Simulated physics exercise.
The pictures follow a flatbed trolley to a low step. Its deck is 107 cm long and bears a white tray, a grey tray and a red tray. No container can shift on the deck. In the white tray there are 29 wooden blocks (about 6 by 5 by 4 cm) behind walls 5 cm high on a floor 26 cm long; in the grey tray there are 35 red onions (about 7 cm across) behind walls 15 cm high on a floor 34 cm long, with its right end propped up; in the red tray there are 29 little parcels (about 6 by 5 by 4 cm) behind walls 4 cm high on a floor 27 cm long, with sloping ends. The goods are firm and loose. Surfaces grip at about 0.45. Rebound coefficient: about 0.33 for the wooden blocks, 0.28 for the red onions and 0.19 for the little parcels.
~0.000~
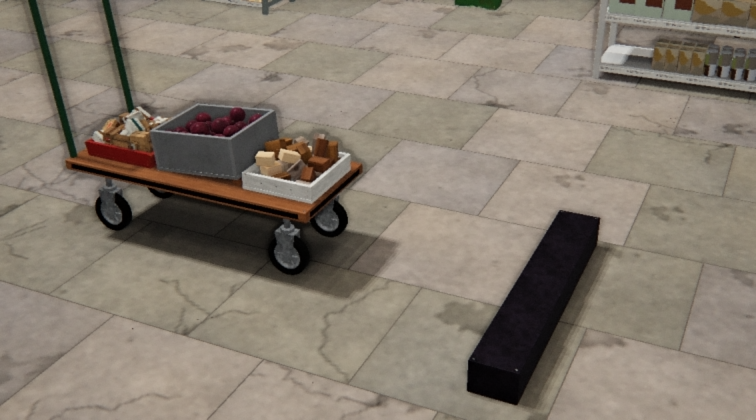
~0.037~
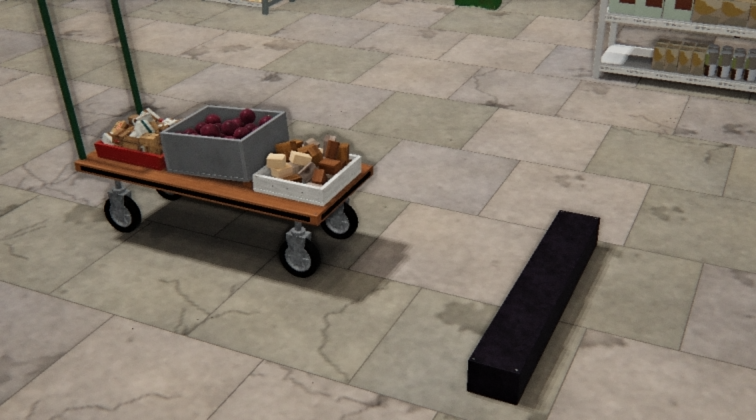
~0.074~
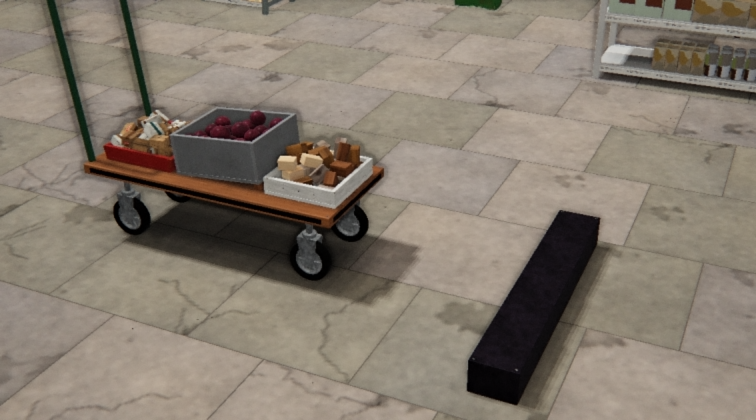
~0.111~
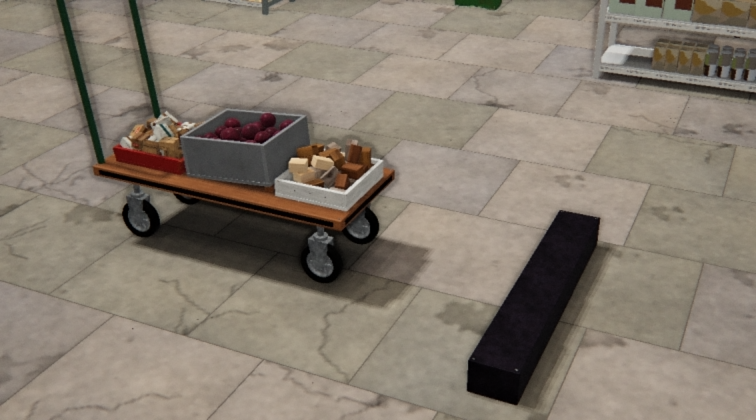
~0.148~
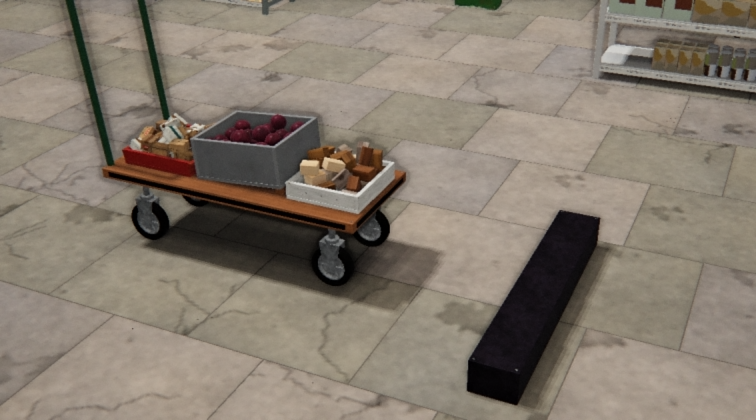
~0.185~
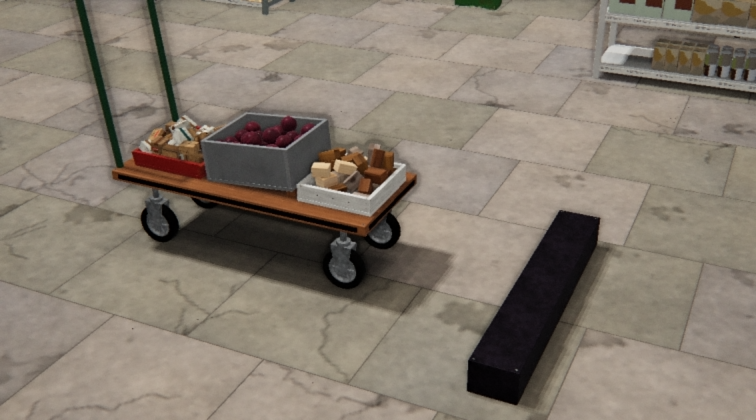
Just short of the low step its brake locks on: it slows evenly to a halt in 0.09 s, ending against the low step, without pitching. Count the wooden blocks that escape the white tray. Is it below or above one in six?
It sheds less than a sixth of them.
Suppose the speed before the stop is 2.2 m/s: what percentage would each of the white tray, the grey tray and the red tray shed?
Then white tray 20, grey tray 0, red tray 0 per cent.
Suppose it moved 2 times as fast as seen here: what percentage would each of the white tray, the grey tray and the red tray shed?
Then white tray 20, grey tray 0, red tray 10 per cent.
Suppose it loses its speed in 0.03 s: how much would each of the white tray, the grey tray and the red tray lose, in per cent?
In that case white tray 10, grey tray 0, red tray 0 per cent.
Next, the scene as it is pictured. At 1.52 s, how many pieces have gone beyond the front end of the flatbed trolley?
About 1.
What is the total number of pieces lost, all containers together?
About 1.
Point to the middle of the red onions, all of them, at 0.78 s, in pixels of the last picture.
Near (400, 174).
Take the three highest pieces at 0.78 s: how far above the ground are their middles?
Roughly 48 cm.
After 0.56 s, braking starts.
After 0.66 s, the white tray has all 29, the grey tray has all 35 and the red tray has all 29.
After 0.78 s, the white tray is down by 1 of 29, the grey tray has all 35 and the red tray has all 29.
After 1.01 s, the white tray is down by 1 of 29, the grey tray has all 35 and the red tray has all 29.
Outcome (at 1.52 s), the white tray is down by 1 of 29, the grey tray has all 35 and the red tray has all 29. Asked share, 1 of 29, 3 per cent.
